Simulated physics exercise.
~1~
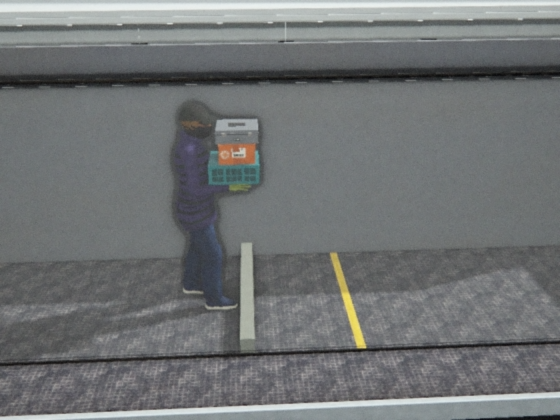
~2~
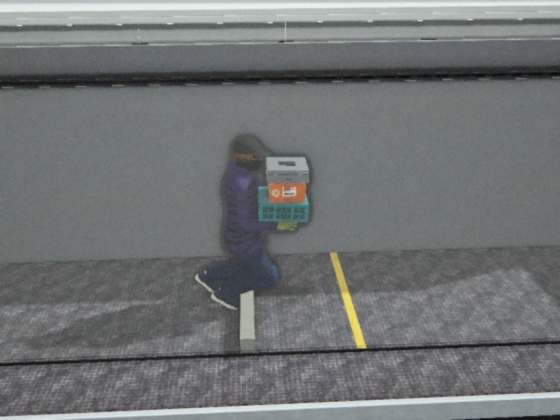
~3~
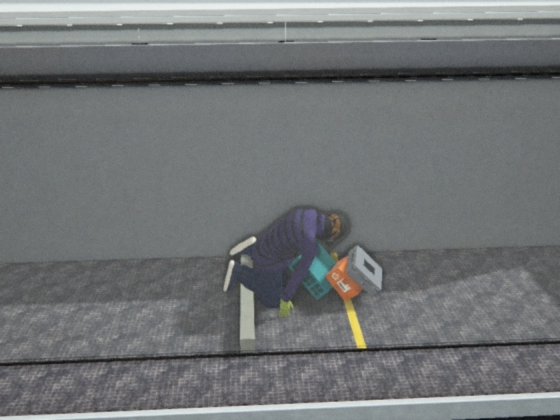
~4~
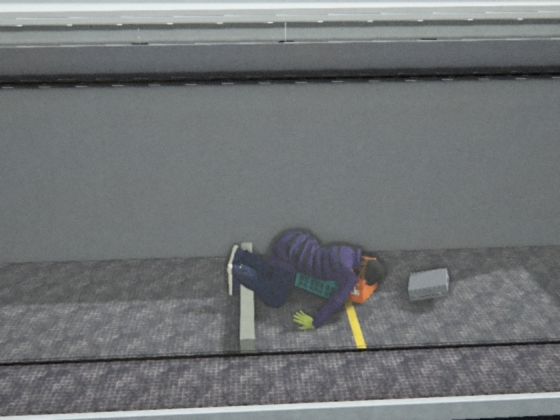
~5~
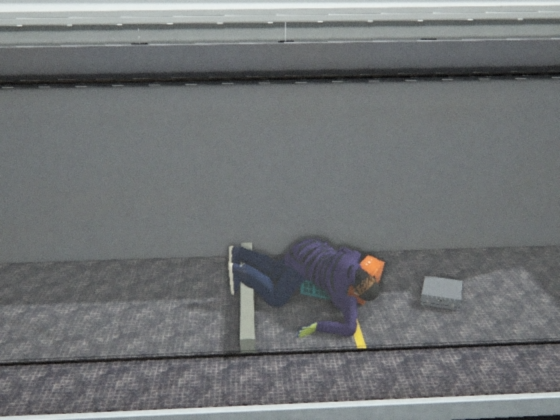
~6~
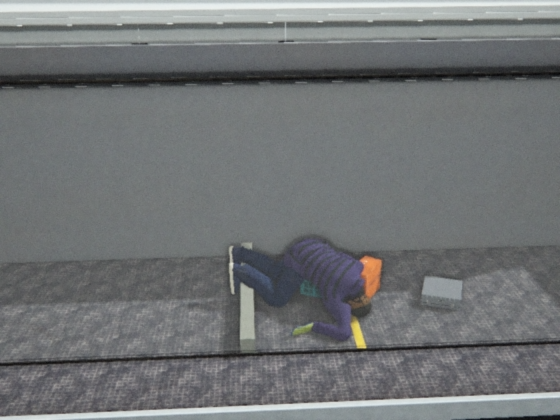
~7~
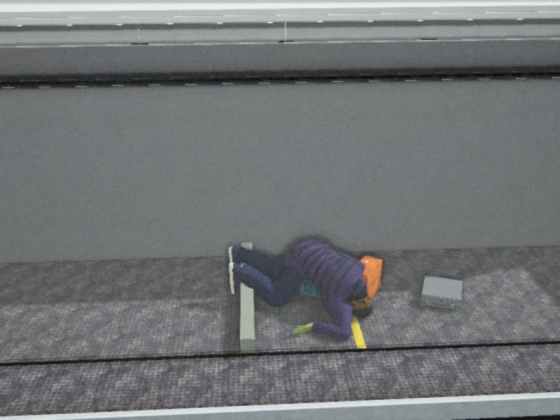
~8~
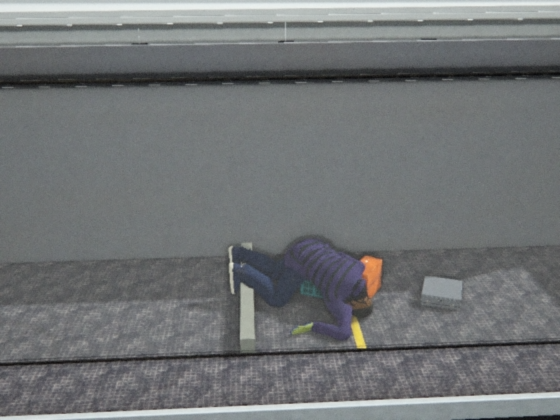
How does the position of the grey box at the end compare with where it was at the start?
At the start it sits on top of the stack in the person's arms, left of the yellow line. By the end it lies on the floor, lower and well to the right, beyond the line.
